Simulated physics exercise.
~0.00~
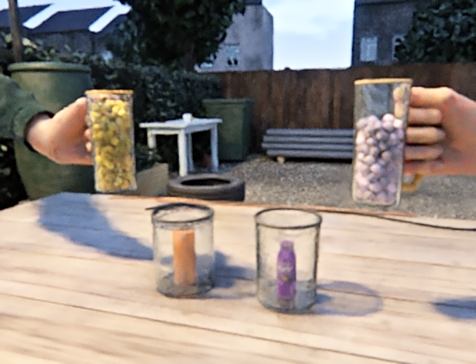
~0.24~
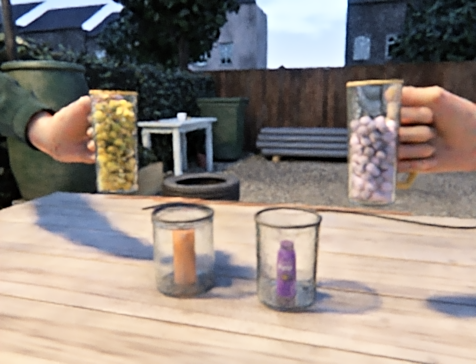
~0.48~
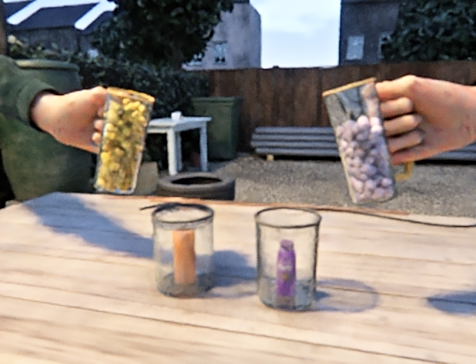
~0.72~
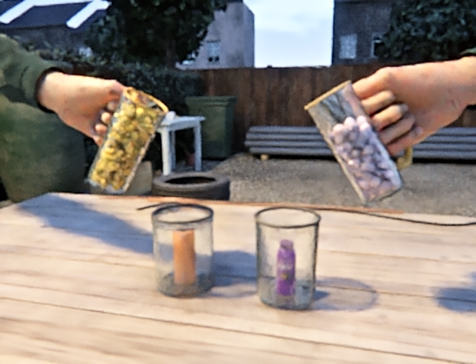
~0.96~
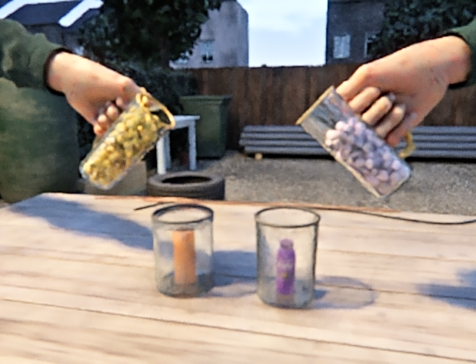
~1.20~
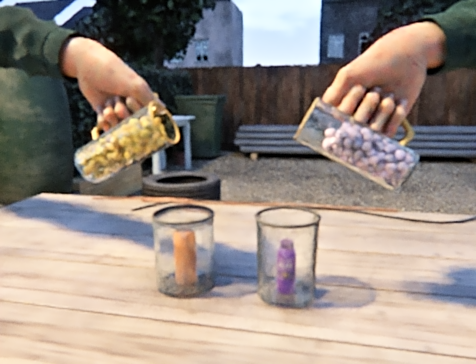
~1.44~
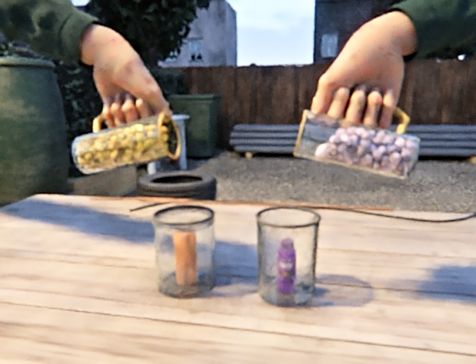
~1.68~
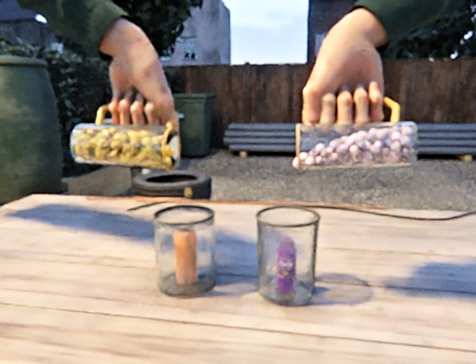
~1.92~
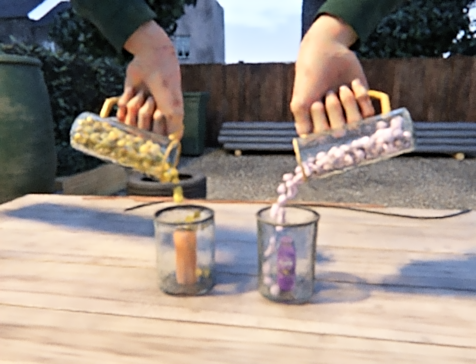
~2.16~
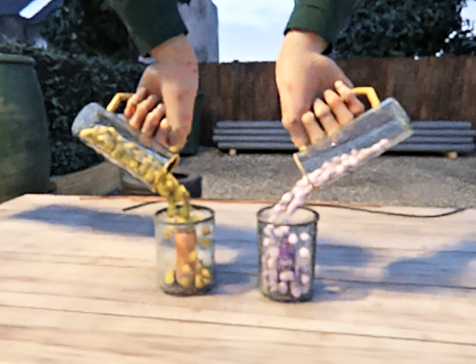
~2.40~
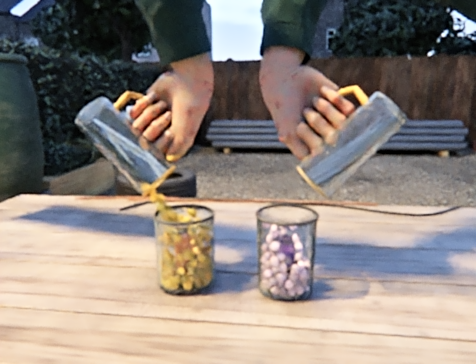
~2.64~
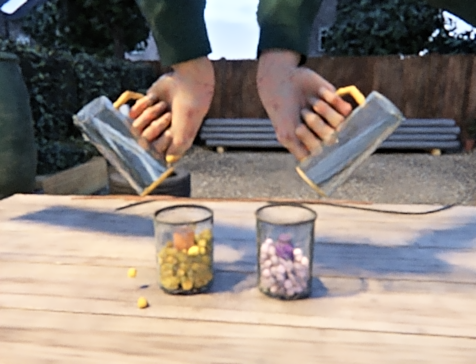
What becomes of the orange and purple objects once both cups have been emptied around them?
Neither one gets buried. The orange object in the left jar and the purple one in the right jar both still stick out above the pieces.
